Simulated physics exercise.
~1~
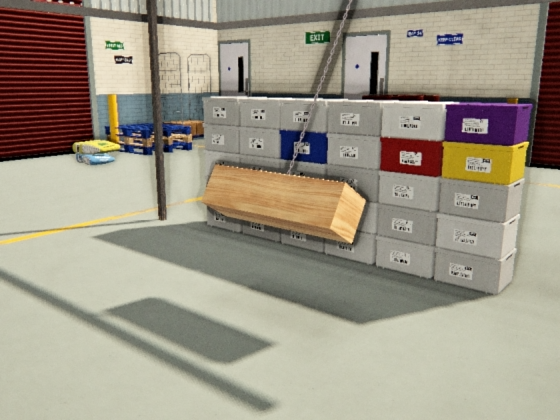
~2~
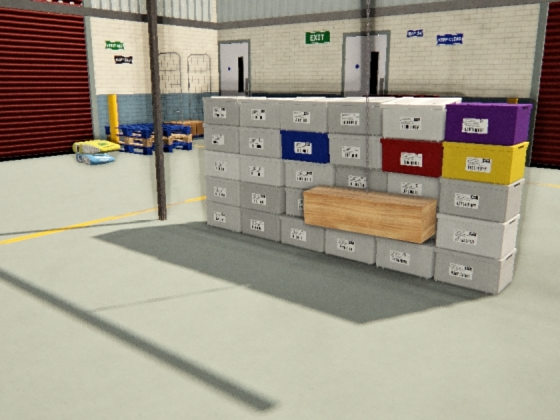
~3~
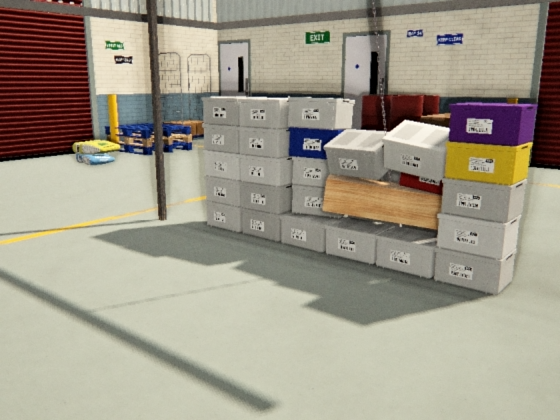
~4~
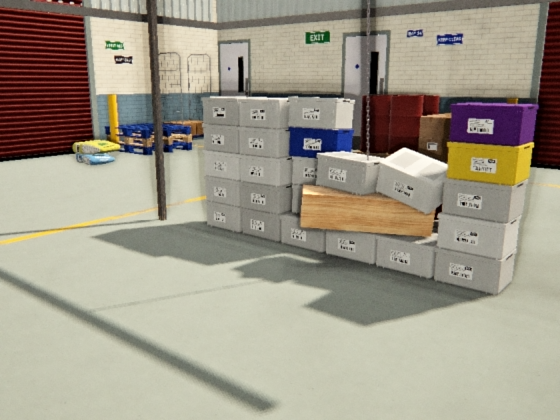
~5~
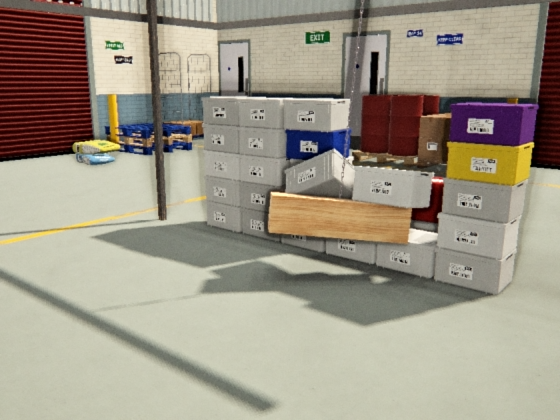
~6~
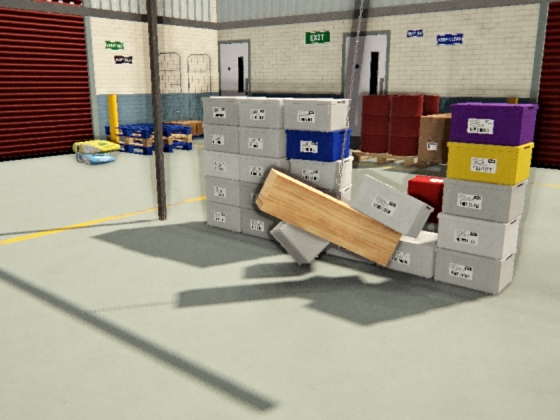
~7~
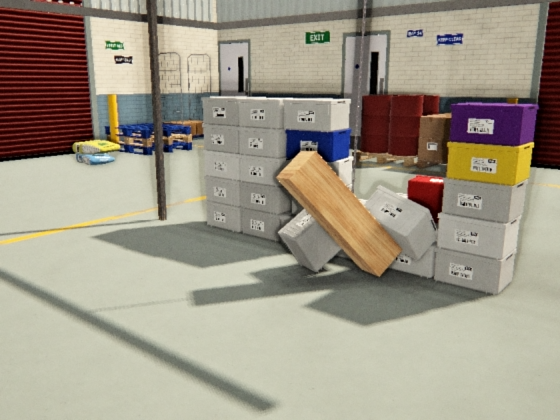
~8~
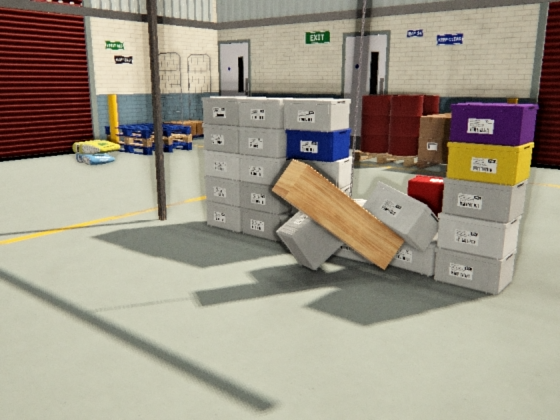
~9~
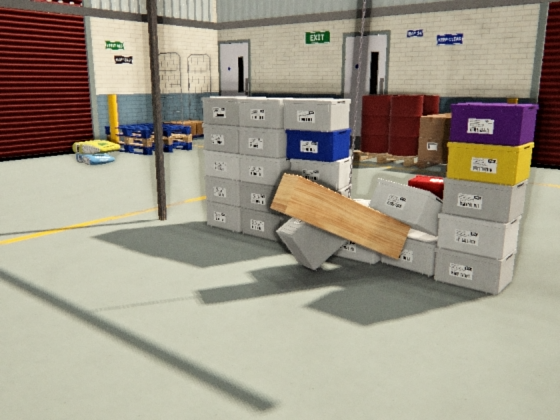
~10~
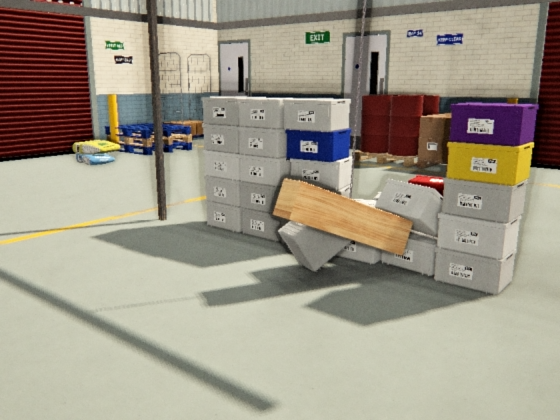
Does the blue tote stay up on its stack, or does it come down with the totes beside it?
The blue tote stays up on its stack, at the left edge of the gap, while totes beside it come down.
